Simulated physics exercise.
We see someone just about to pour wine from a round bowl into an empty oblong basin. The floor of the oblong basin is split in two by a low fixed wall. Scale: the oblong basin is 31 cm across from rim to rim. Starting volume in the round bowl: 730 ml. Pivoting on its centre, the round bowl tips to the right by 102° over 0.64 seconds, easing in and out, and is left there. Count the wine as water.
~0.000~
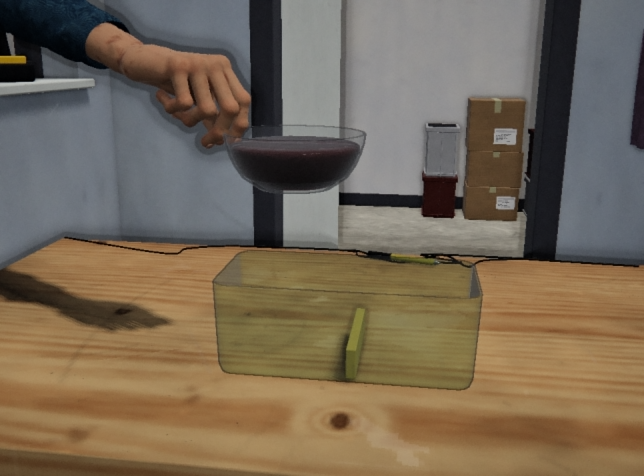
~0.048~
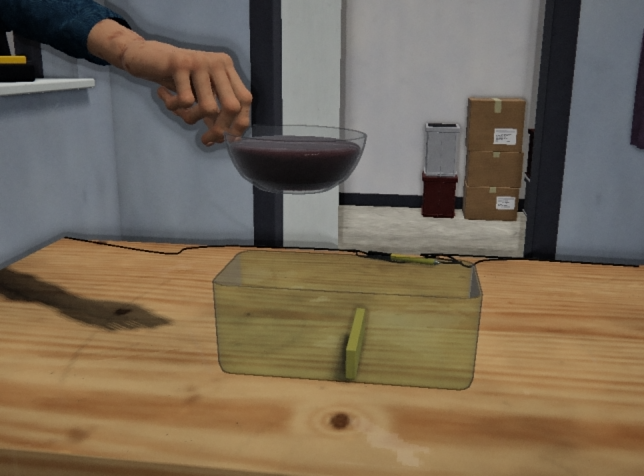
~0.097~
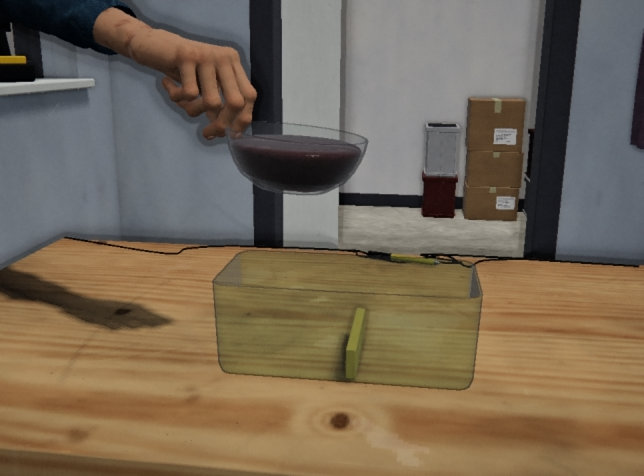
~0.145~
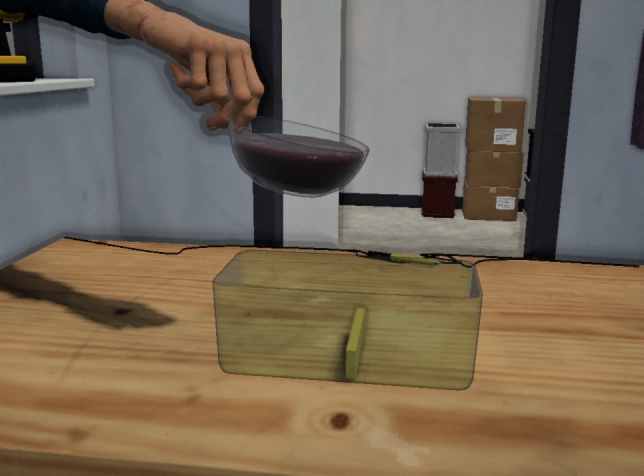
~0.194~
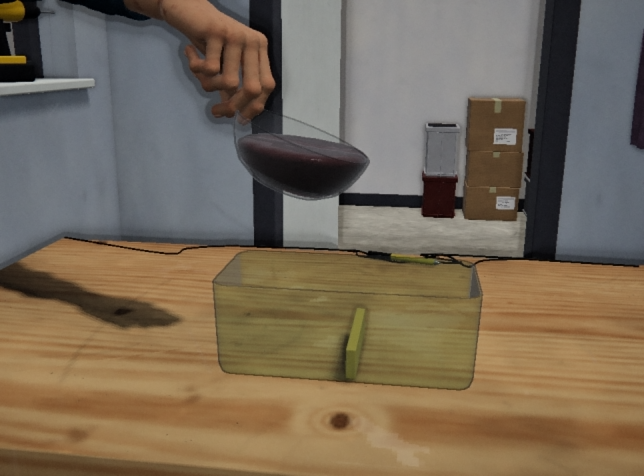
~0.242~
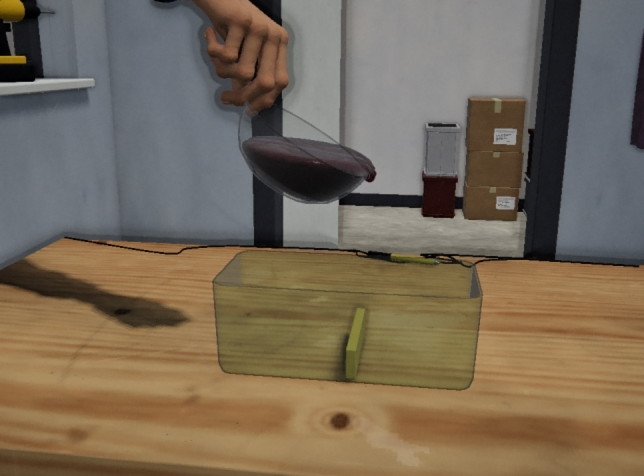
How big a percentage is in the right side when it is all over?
Roughly 67 per cent is in the right side.
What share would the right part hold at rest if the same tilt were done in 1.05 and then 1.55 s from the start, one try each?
Roughly 85 per cent the first time and 90 per cent the second.
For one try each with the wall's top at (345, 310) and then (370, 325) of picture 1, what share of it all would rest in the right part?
85 then 60 %.
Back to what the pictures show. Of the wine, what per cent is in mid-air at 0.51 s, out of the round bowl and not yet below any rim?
Around 36 in a hundred.
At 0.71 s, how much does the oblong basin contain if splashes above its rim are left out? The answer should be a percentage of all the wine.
Roughly 80 %.
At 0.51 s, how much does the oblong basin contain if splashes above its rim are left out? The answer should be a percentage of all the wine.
Roughly 56 percent of it.
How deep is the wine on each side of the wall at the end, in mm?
Final levels - left approx 10 mm, right approx 26 mm.
By 0.51 s the tilt is 92° and 8 per cent is still to pour, 0 is left of the wall and 56 right of it.
By 0.71 s the tilt is 102° and 0 per cent is still to pour, 17 is left of the wall and 63 right of it.
By 0.92 s the tilt is 102° and 0 per cent is still to pour, 23 is left of the wall and 74 right of it.
By 1.14 s the tilt is 102° and 0 per cent is still to pour, 29 is left of the wall and 69 right of it.
At rest 31 per cent lies left of the wall, 67 right of it and 2 outside.
